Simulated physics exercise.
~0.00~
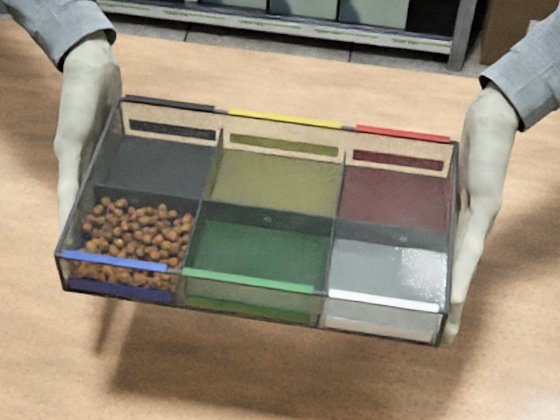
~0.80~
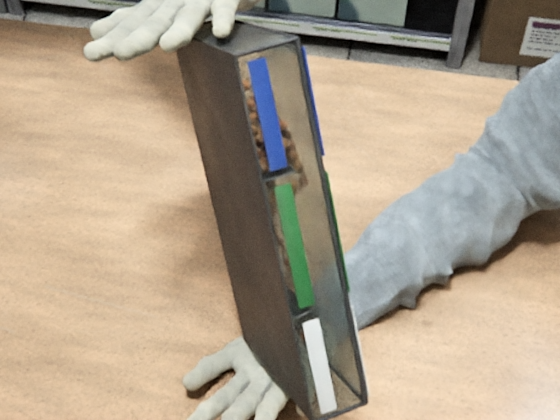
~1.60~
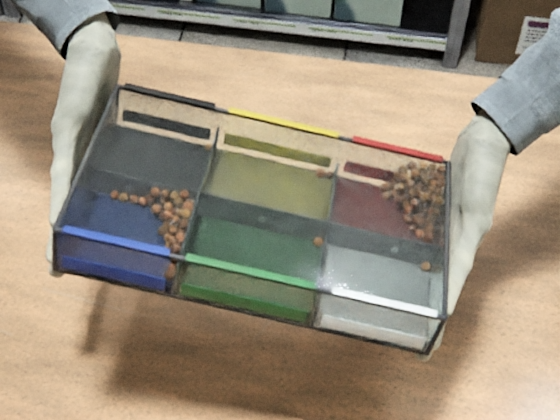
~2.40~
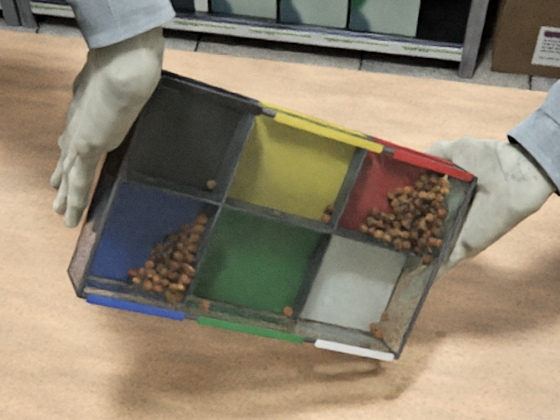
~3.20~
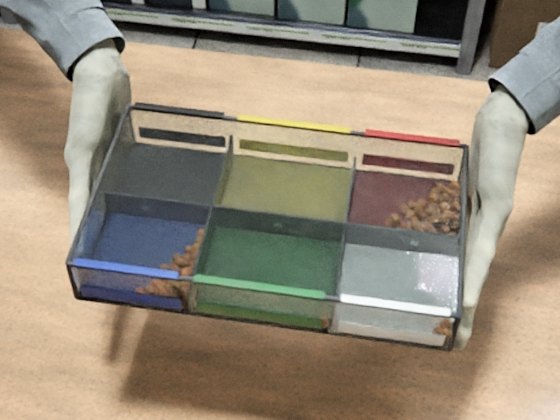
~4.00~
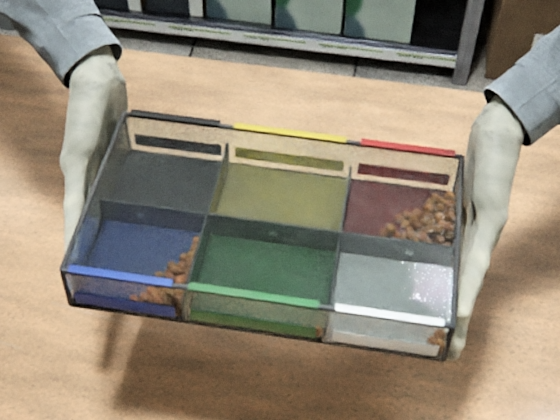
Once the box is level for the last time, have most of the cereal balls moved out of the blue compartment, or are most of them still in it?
Most of them have moved out of the blue compartment, and the largest share rests in the red one. A good part of them is still in blue, and no other compartment holds more than a few.
